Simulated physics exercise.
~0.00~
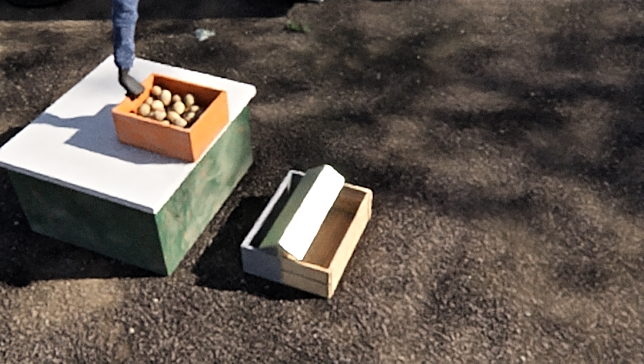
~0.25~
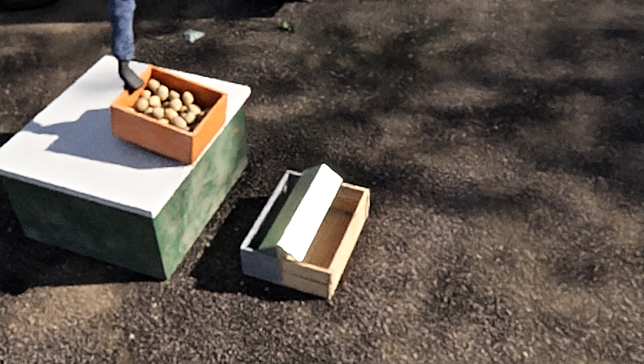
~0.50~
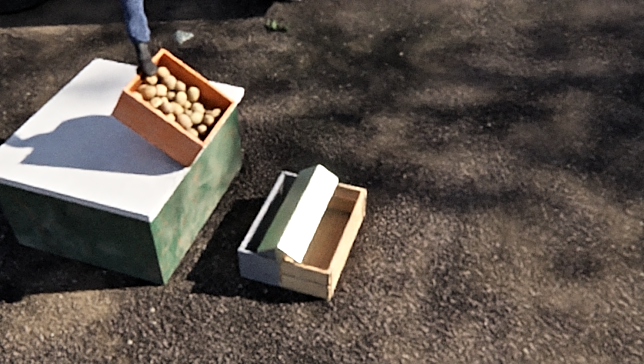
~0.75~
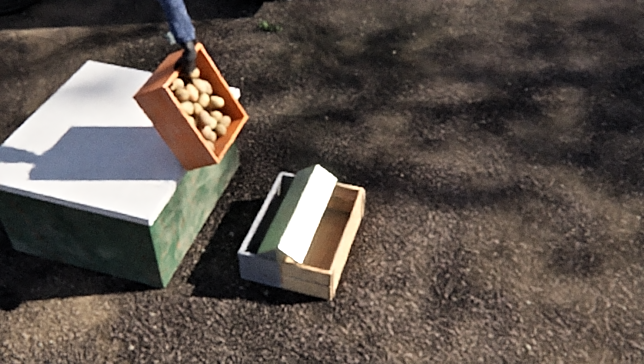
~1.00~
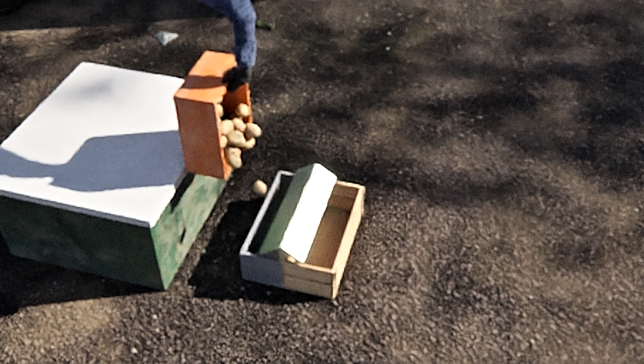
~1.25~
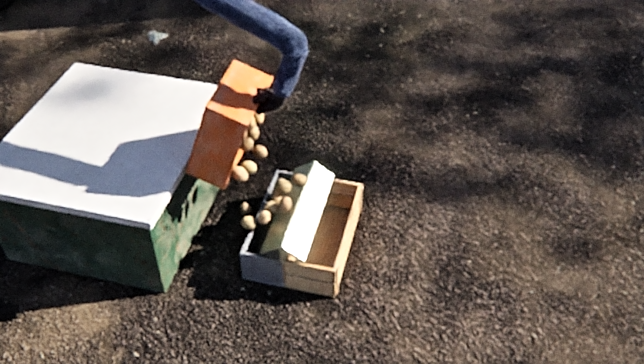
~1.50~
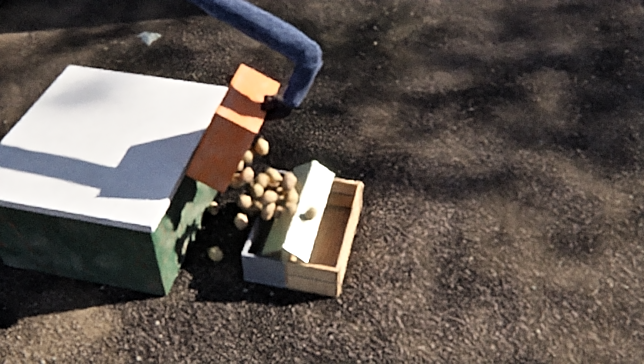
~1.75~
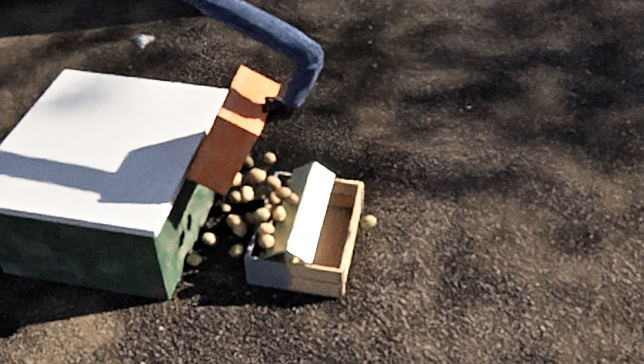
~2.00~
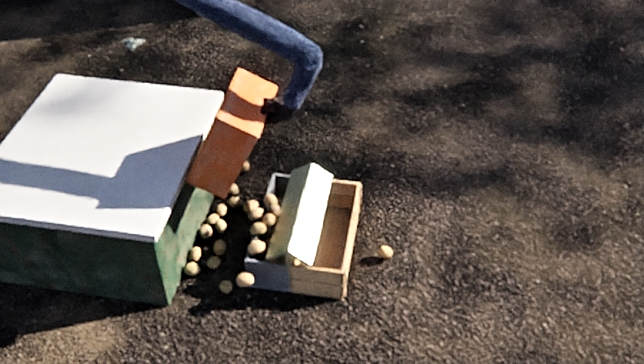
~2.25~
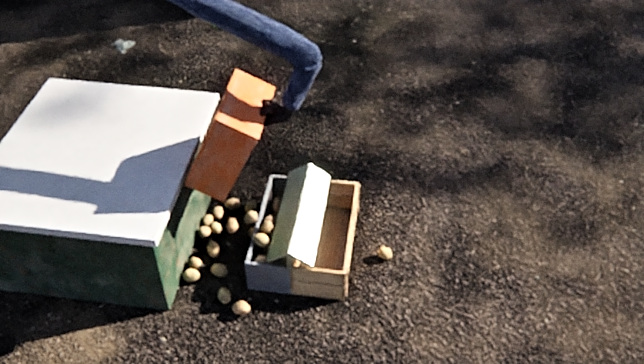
The clip opens on an orange crate of potatoes on a white-topped green bench, a blue arm gripping it, with a grey bin and a wooden tote side by side on the dark ground to the right. The arm tips the crate steadily rightward over the bench edge. Potatoes begin to drop, then tumble out in a stream towards the grey bin and the pale, roof-shaped splitter. Many bounce down into the gap beside the bench, while one rolls out beyond the tote. Finally the crate hangs steeply tilted, with potatoes in the grey bin, others scattered before it, and the tote looking empty.
